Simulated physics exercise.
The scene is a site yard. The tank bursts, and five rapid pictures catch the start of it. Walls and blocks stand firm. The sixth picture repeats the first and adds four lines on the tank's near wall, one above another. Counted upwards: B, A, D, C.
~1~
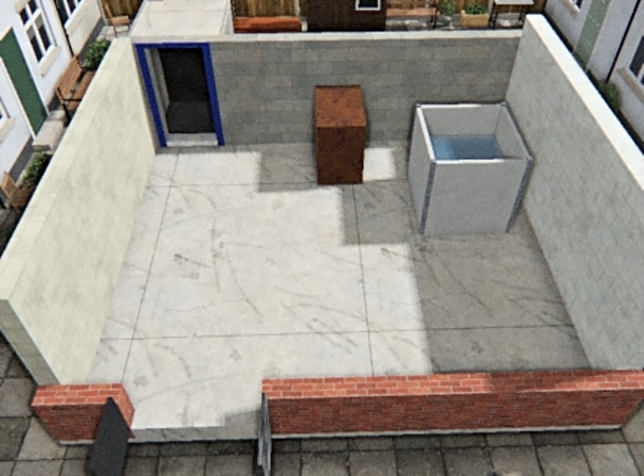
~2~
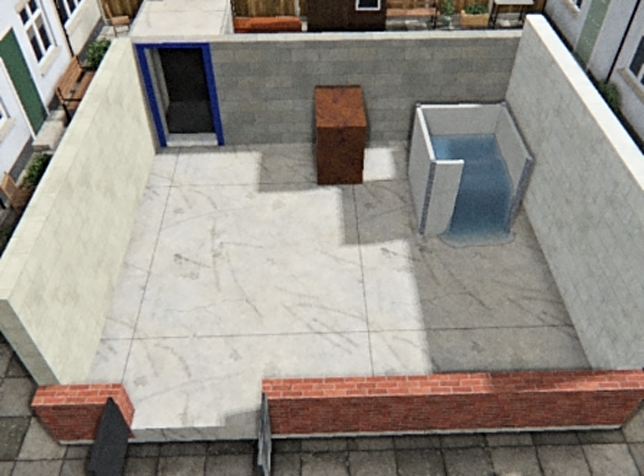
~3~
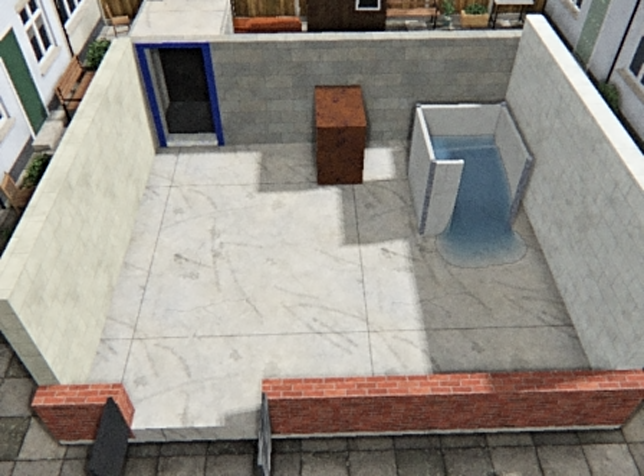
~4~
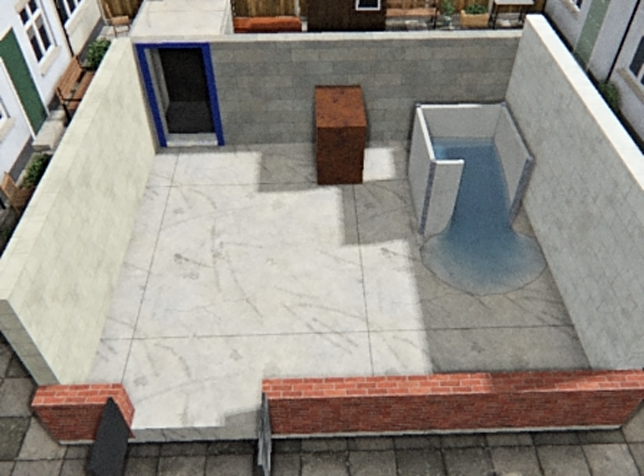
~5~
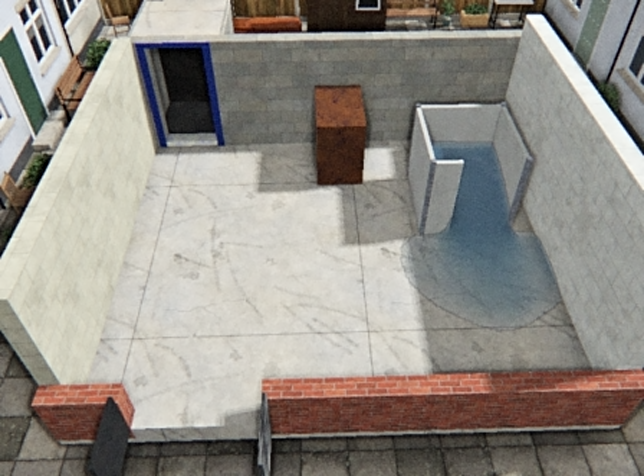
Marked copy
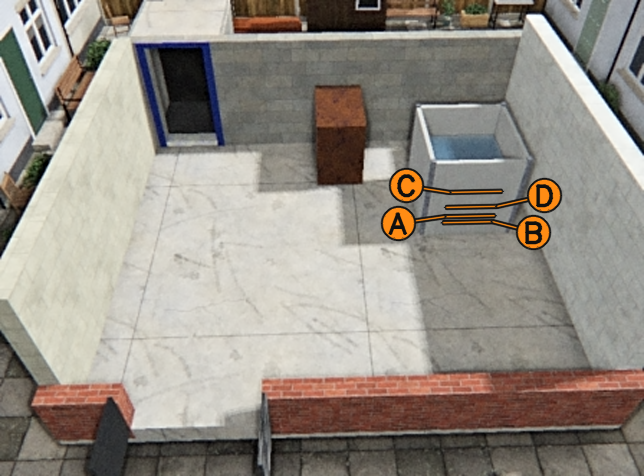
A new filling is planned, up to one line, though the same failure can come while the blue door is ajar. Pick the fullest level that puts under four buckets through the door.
Go for C.
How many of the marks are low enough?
All four.
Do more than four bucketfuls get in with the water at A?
No.
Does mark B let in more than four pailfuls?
No.
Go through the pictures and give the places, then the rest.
In the first frame, water in the tank at rest, its middle at (465, 160); foot of the blue doorway at (193, 146); open gate at (192, 379).
In the second frame, front seen at (446, 237), 1 % of the ground wet.
In the third frame, front seen at (456, 262), 3 % of the ground wet.
In the fourth frame, front seen at (482, 291), 6 % of the ground wet.
In the fifth frame, front seen at (491, 324), 10 % of the ground wet.
On the marked copy, A at (469, 216); B at (467, 222); C at (475, 191); D at (471, 206); from the bottom up B, A, D, C.
Choosing A, nothing gets over.
Choosing B, nothing gets over.
Choosing C, a bucket or two gets in.
Choosing D, nothing gets over.
